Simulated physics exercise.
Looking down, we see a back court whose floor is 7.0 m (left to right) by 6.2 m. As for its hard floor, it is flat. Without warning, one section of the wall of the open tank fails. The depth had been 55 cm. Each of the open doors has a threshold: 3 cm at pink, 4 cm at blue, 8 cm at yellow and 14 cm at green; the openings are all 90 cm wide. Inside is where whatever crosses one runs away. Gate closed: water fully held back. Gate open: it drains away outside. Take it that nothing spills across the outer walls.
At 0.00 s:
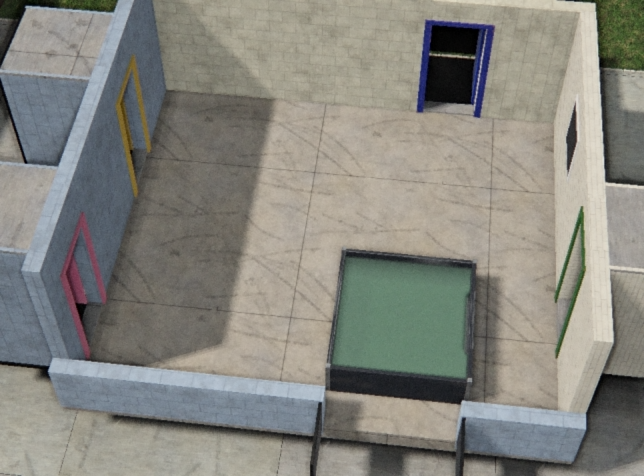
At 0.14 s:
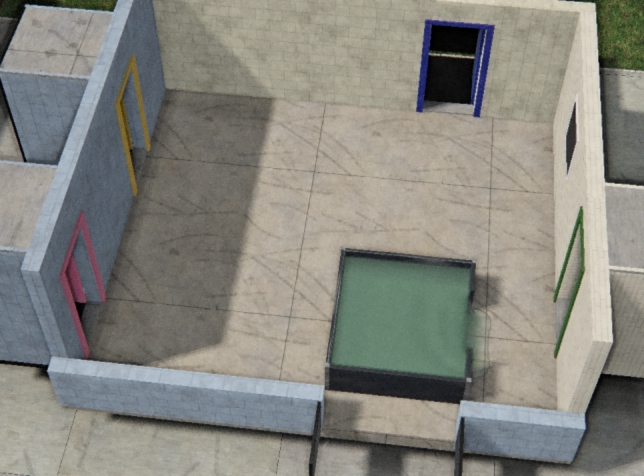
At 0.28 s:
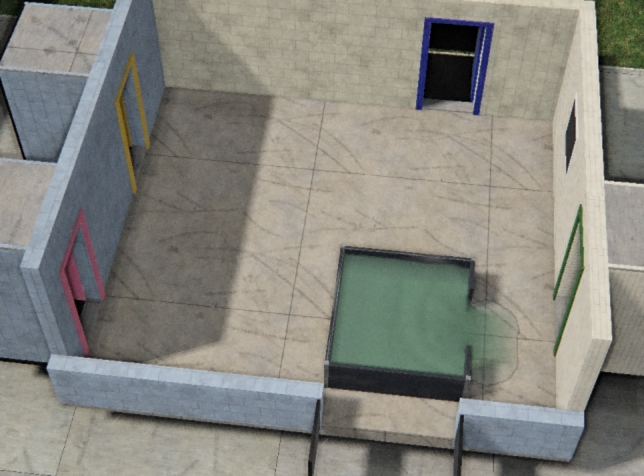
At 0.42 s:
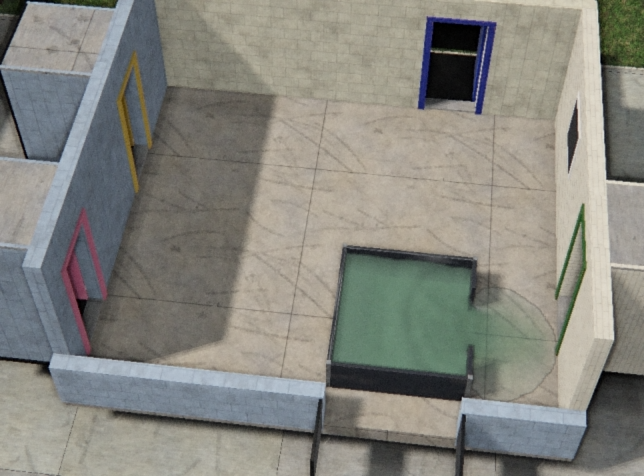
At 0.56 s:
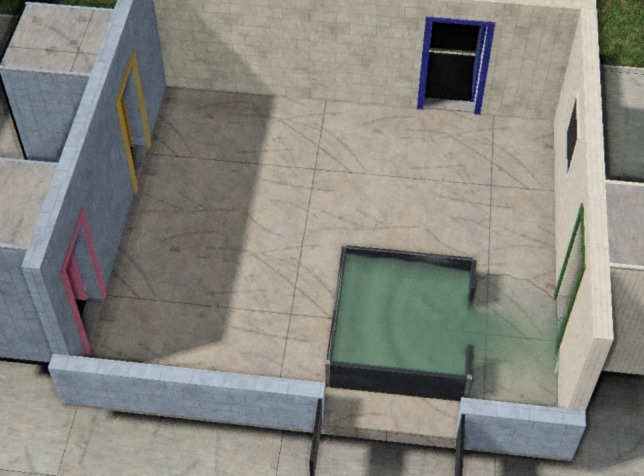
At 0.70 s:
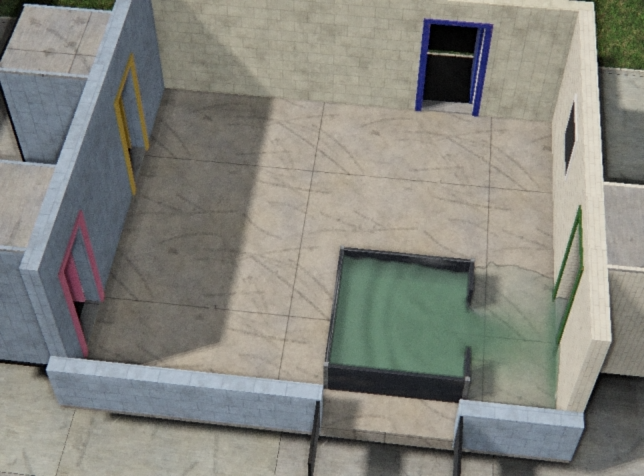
In a walled courtyard, green water pours from a tank's right side and spreads across the floor.
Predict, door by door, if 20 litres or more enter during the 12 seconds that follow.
As I see it, the pink door stops short of the limit; the blue door overruns the limit; the yellow door stops short of the limit; the green door overruns the limit.
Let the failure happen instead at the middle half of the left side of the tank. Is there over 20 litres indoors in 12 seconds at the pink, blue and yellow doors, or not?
In that case, pink door: More than that, blue door: Less than that, yellow door: Less than that.
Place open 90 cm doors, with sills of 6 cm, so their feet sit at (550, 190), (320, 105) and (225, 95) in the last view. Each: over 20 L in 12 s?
Note, doorways in listed order: Stays short, stays short, stays short.
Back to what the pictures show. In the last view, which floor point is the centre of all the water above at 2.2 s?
The water's centre sits at about (441, 336).
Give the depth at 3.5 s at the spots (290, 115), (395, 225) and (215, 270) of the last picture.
0, 0 and 0 cm, respectively.
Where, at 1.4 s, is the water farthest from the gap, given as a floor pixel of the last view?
I'd put it close to (545, 220).
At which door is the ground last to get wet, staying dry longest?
Last: Yellow.
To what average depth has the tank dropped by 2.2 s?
It averages close to 32 cm.
After 1.4 s water covers 10 % of the floor and is deepest (41 cm) near (546, 434); pink door not reached, blue door not reached, yellow door not reached, green door 33 cm at the sill, 63 L in.
After 2.2 s water covers 15 % of the floor and is deepest (34 cm) near (546, 434); pink door not reached, blue door not reached, yellow door not reached, green door 31 cm at the sill, 151 L in.
After 3.5 s water covers 30 % of the floor and is deepest (24 cm) near (546, 359); pink door not reached, blue door 7 cm at the sill, 0 L in, yellow door not reached, green door 23 cm at the sill, 229 L in.
After 7.0 s water covers 55 % of the floor and is deepest (16 cm) near (545, 349); pink door 3 cm at the sill, 2 L in, blue door 8 cm at the sill, 32 L in, yellow door not reached, green door 15 cm at the sill, 290 L in.
After 12.0 s water covers 85 % of the floor and is deepest (8 cm) near (533, 433); pink door 2 cm at the sill, 2 L in, blue door 6 cm at the sill, 56 L in, yellow door 5 cm at the sill, 0 L in, green door 8 cm at the sill, 292 L in.
